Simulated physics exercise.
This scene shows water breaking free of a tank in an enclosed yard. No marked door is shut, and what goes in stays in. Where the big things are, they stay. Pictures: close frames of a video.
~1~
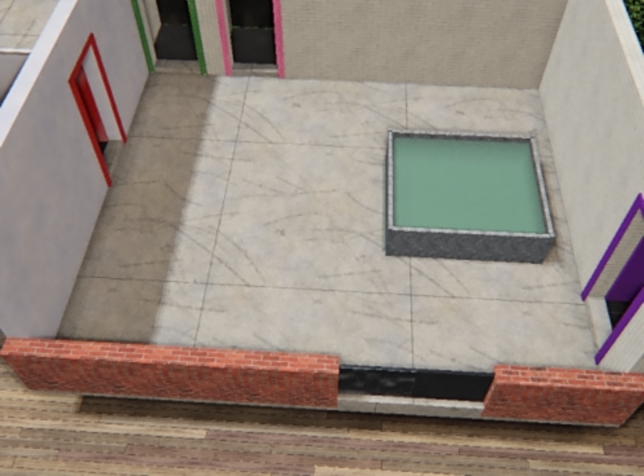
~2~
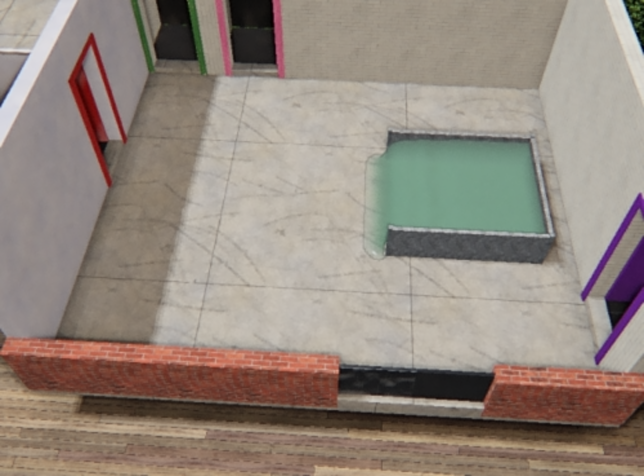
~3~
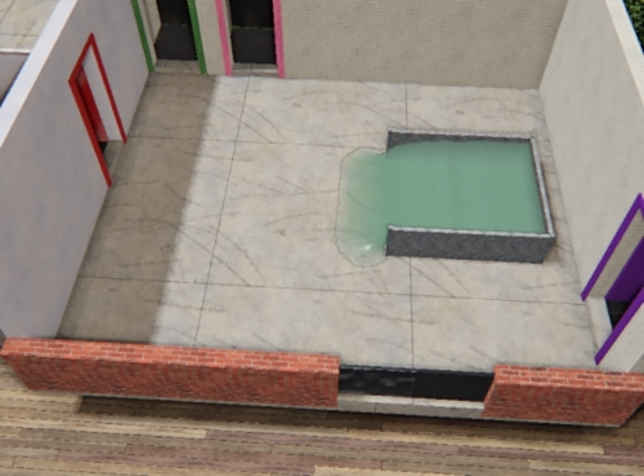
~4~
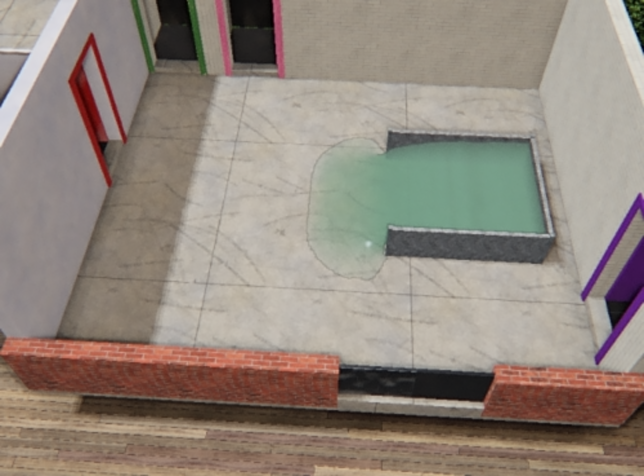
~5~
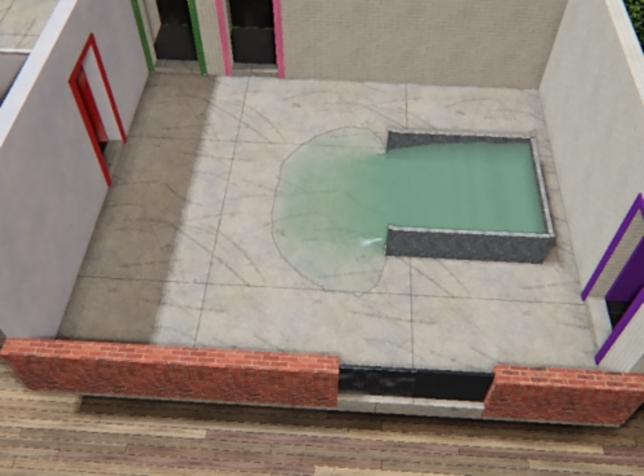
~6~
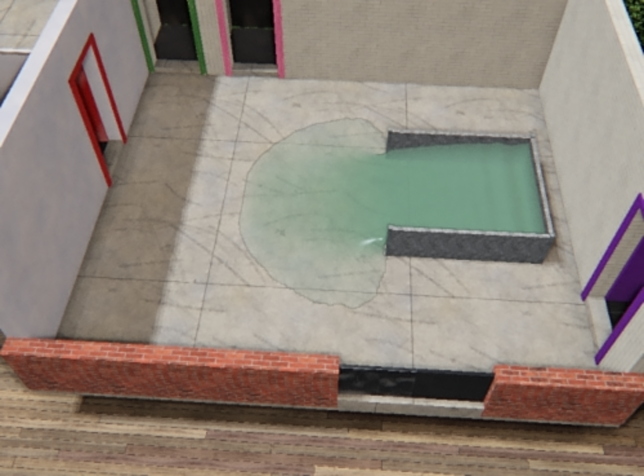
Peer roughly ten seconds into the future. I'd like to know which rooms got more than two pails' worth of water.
Sure: The red door got more than that; the pink door got no more than that; the purple door got no more than that; the green door got more than that.
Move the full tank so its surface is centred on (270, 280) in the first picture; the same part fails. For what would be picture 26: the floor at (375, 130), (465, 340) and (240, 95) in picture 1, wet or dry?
Well, in the order you listed them, they'd be unreached, unreached and reached by the flood.
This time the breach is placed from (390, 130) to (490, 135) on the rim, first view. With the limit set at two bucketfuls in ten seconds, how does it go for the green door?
In that case, green stays within limits.
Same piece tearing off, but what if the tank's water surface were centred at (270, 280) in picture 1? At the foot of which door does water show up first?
It's the one in red.
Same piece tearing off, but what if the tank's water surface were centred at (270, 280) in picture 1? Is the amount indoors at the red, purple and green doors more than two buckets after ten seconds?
Going door by door, the red door comes in under, then the purple door comes in under, then the green door breaks the limit.
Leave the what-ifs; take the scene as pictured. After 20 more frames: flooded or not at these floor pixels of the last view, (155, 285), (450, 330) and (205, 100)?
First swamped, then spared, then swamped.
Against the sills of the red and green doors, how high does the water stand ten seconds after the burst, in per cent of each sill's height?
Near 40 and 40 per cent, in that order.
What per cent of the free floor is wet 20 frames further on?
60 %.
A moment on, water covers 35 % of the floor; the red door not reached, the pink door not reached, the purple door not reached, the green door not reached.
Next, water covers 55 % of the floor; the red door under two buckets in, the pink door wet at the sill, nothing in, the purple door not reached, the green door not reached.
Then, water covers 60 % of the floor; the red door over two buckets in, the pink door wet at the sill, nothing in, the purple door not reached, the green door under two buckets in.
Later, water covers 65 % of the floor; the red door far over two buckets in, the pink door wet at the sill, nothing in, the purple door not reached, the green door over two buckets in.
In the end, water covers 100 % of the floor; the red door far over two buckets in, the pink door wet at the sill, nothing in, the purple door wet at the sill, nothing in, the green door over two buckets in.
